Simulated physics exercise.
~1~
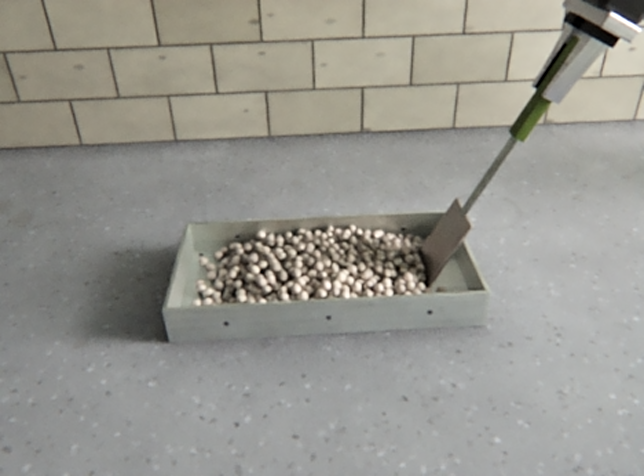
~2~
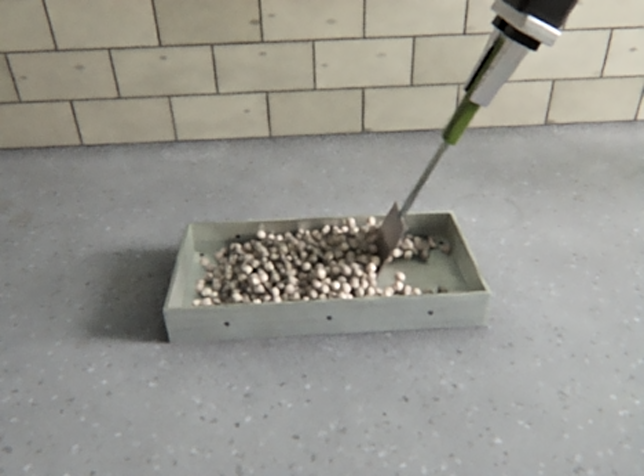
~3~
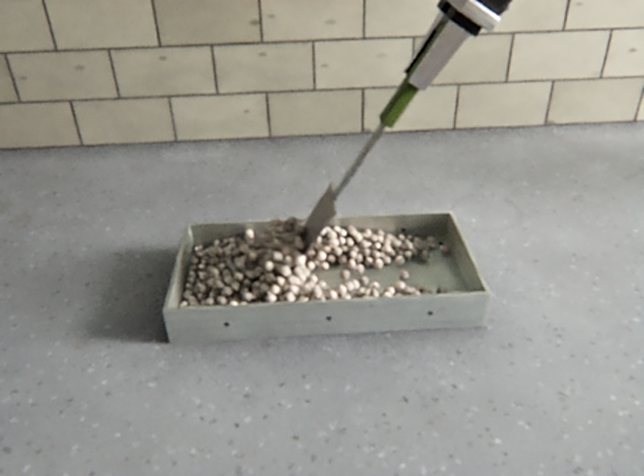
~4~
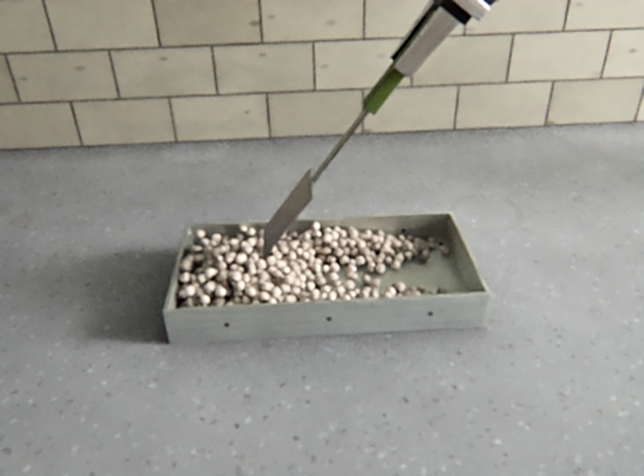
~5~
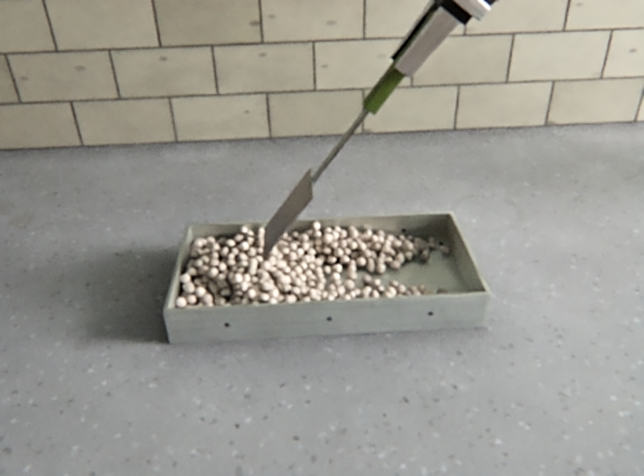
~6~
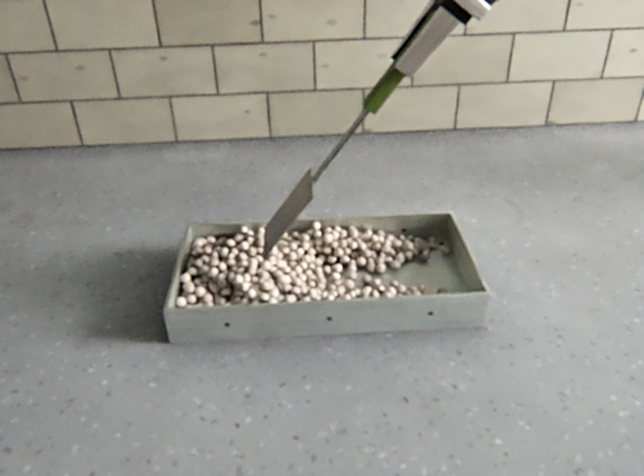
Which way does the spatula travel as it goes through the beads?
The spatula moves to the left, starting near the right end of the tray.
